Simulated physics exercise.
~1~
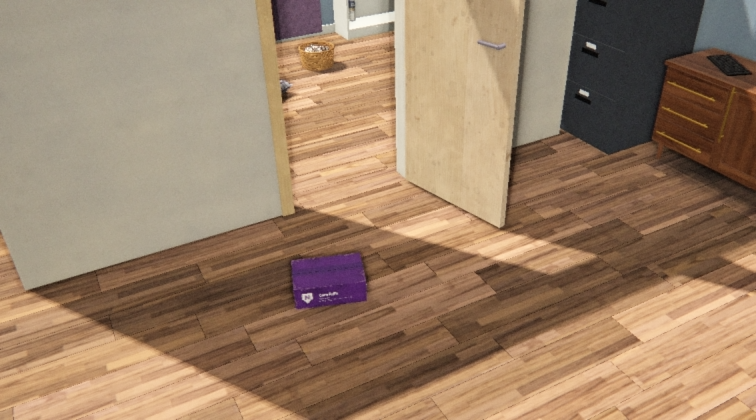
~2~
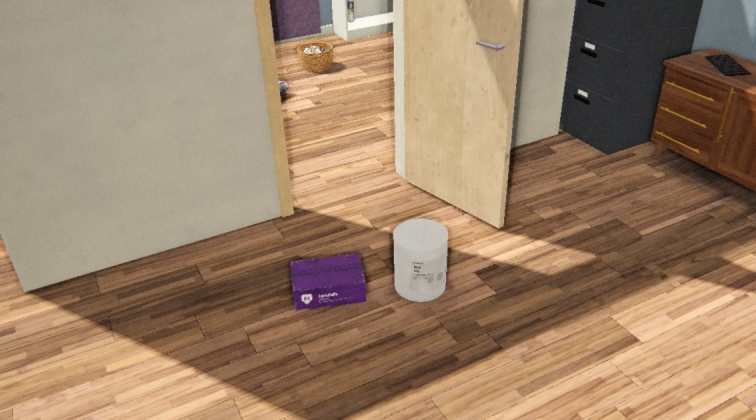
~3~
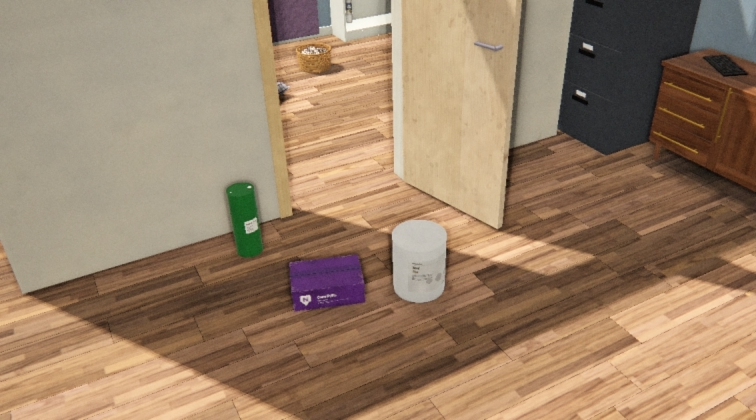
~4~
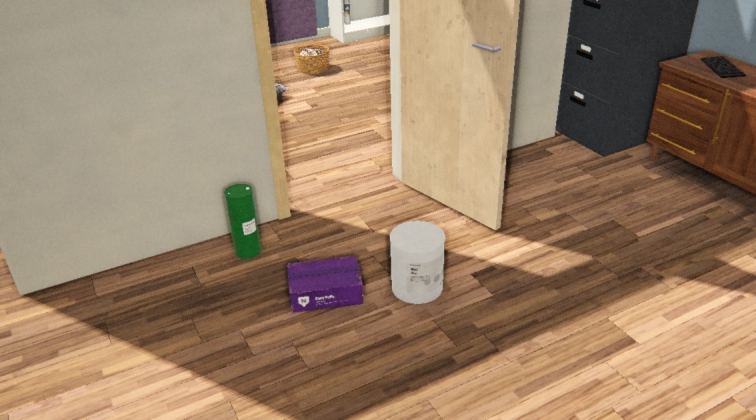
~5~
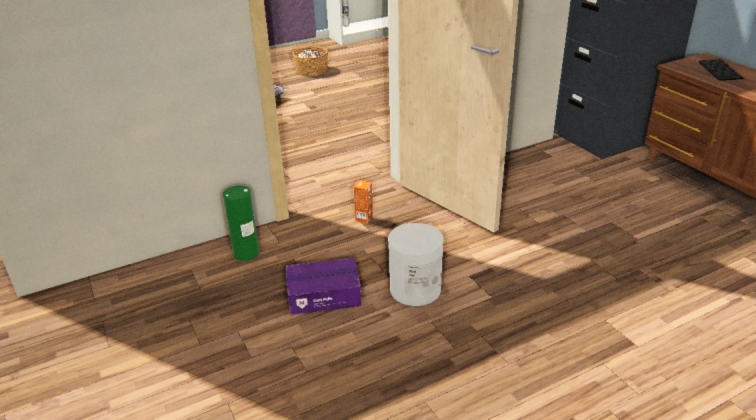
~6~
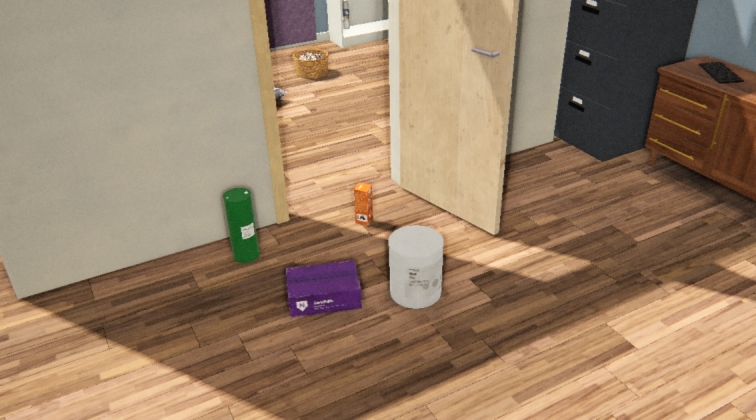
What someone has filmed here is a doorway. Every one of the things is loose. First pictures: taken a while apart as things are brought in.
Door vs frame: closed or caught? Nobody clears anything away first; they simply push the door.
Closed.
Then, 1.30 s after the last picture, door at 70°.
Then, 2.40 s after the last picture, door at 30°; orange carton slid about its own width near (355, 202).
Then, 3.00 s after the last picture, door at 11°; orange carton slid well along near (337, 194).
At rest, door at 0°; moved from the start, orange carton; the other 3 in place. Seen from the same camera at the end, orange carton near (330, 187).
